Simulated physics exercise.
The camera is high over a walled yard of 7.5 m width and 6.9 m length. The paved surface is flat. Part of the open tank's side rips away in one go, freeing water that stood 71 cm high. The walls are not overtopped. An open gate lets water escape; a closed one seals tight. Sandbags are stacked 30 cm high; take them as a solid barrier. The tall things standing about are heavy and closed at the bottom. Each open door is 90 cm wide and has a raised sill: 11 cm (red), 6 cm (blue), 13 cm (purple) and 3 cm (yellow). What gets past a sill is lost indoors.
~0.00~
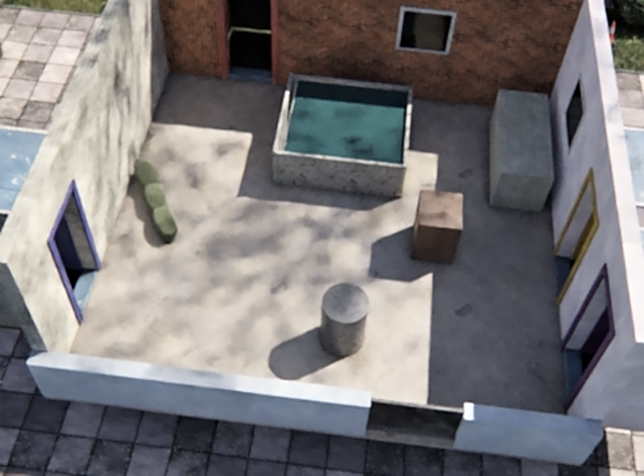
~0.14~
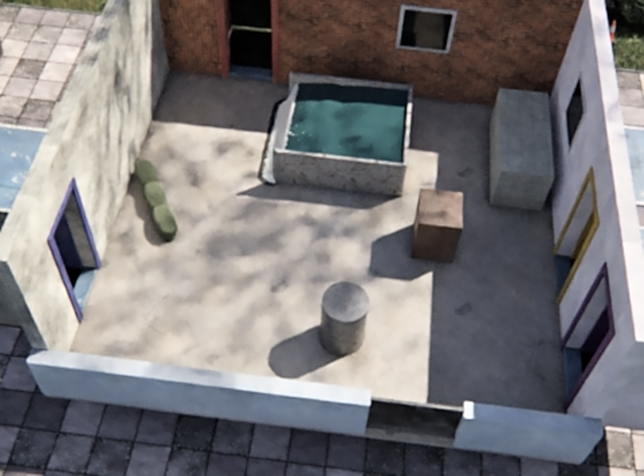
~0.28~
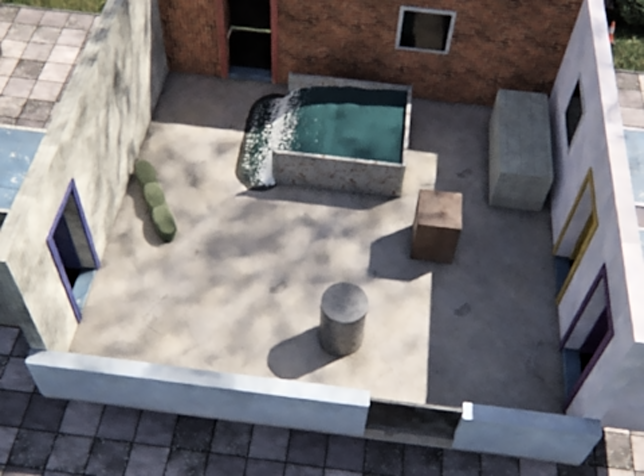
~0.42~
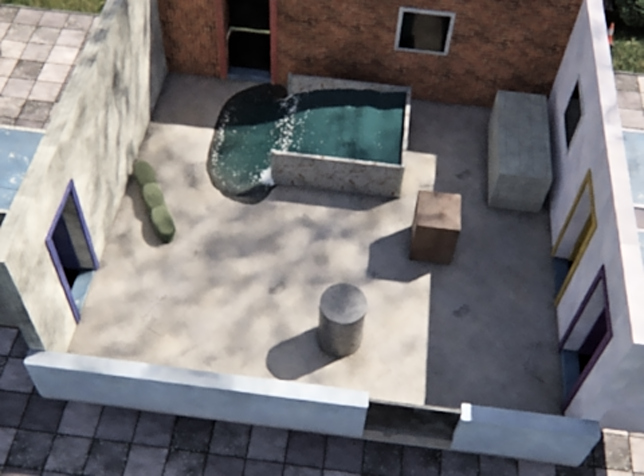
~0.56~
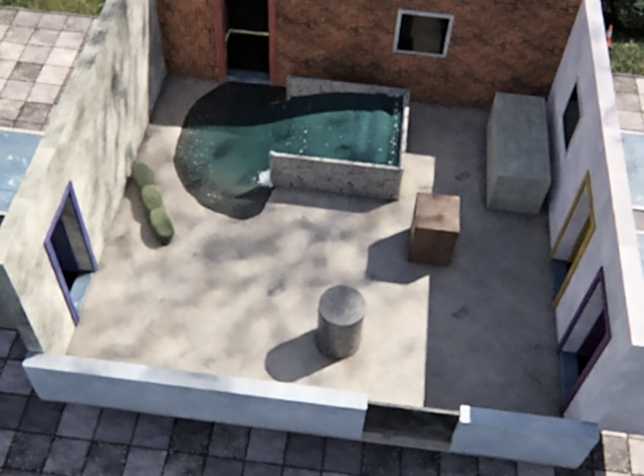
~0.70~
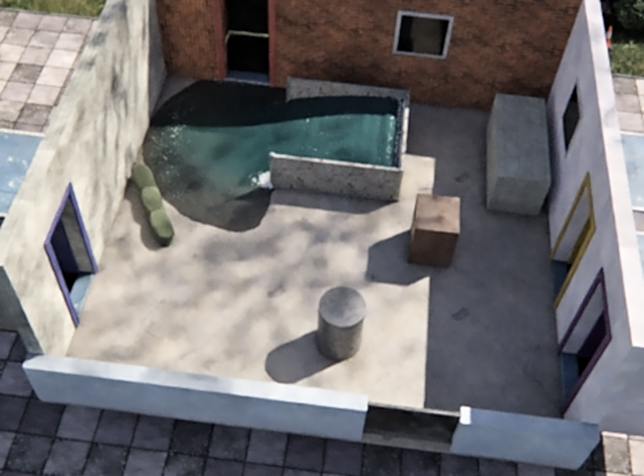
Dark green water pouring from the broken left side of an open tank and spreading leftward across a walled, paved yard.
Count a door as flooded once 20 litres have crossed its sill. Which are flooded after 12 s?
Within that time: At the red door it exceeds the limit; at the blue door it keeps below the limit; at the purple door it keeps below the limit; at the yellow door it exceeds the limit.
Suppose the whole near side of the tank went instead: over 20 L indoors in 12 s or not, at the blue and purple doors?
Against that limit: Blue above, purple above.
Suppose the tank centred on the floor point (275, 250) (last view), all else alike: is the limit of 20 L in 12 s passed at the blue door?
Then: Blue above.
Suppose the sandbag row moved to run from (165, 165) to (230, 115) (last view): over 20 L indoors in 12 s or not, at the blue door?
Against that limit: Blue above.
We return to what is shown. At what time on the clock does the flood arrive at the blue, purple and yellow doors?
Blue 2.2 s, purple 6.5 s, yellow 6.5 s.
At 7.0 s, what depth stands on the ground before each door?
Depths in cm: Red 8, blue 6, purple 13, yellow 5.
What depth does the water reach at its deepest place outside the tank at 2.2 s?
About 48 cm.
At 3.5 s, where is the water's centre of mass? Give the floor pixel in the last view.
At about (234, 157).
After 1.4 s water covers 20 % of the floor and is deepest (48 cm) near (164, 83); red door 15 cm at the sill, 2 L in, blue door not reached, purple door not reached, yellow door not reached.
After 2.2 s water covers 25 % of the floor and is deepest (48 cm) near (176, 130); red door 13 cm at the sill, 13 L in, blue door 1 cm at the sill, 0 L in, purple door not reached, yellow door not reached.
After 3.5 s water covers 45 % of the floor and is deepest (28 cm) near (134, 168); red door 25 cm at the sill, 90 L in, blue door 2 cm at the sill, 0 L in, purple door not reached, yellow door not reached.
After 7.0 s water covers 85 % of the floor and is deepest (16 cm) near (507, 121); red door 8 cm at the sill, 155 L in, blue door 6 cm at the sill, 0 L in, purple door 13 cm at the sill, 0 L in, yellow door 5 cm at the sill, 0 L in.
After 12.0 s water covers 95 % of the floor and is deepest (12 cm) near (106, 246); red door 9 cm at the sill, 156 L in, blue door 5 cm at the sill, 1 L in, purple door 6 cm at the sill, 1 L in, yellow door 6 cm at the sill, 34 L in.
